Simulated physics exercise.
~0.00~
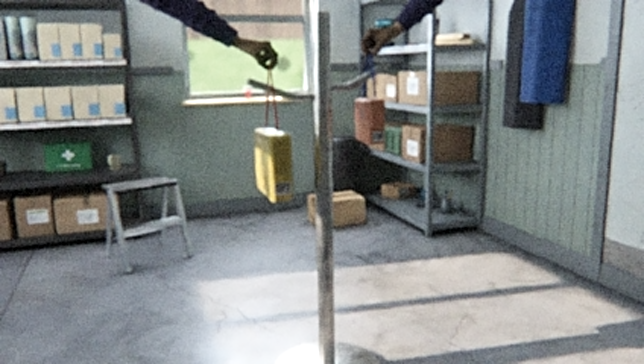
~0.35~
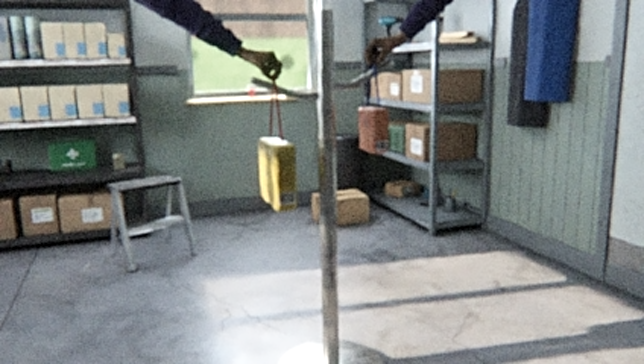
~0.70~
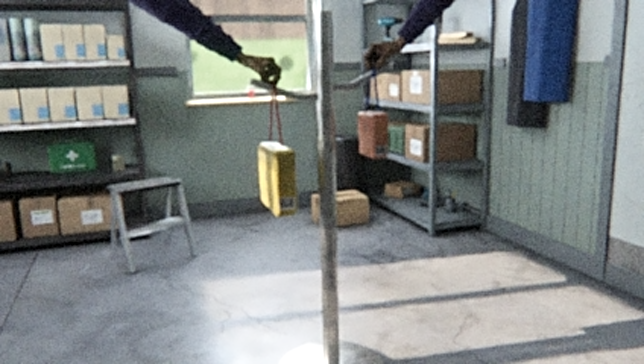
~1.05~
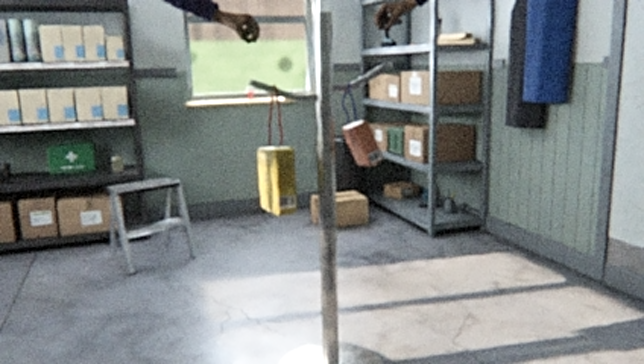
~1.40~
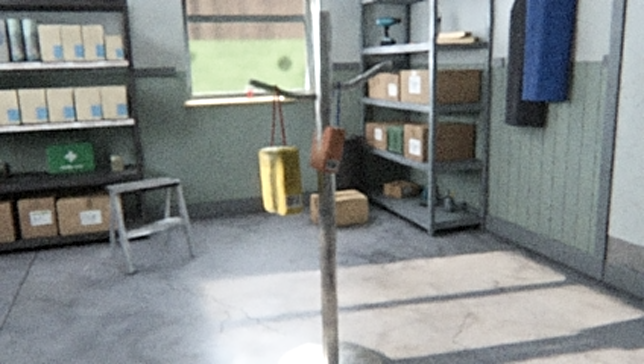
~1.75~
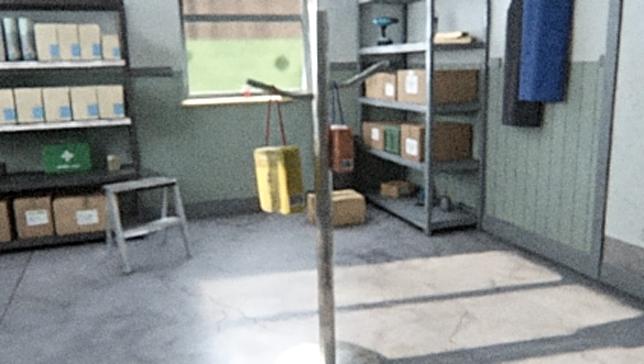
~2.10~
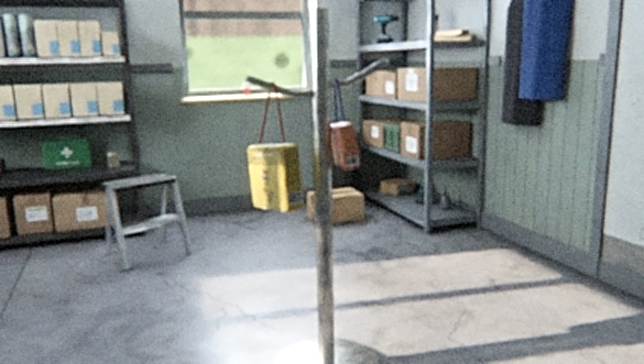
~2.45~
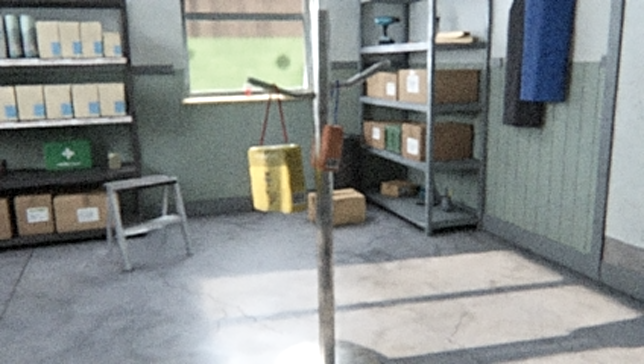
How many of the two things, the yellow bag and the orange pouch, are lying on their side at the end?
None of them are lying on their side, as both the yellow bag and the orange pouch are still hanging from the coat stand.
In a storage room with shelves and boxes, two hands hung a yellow bag and an orange pouch on a coat stand, then let go and drew back. The pouch swung left and kept swaying, and both stayed hanging.
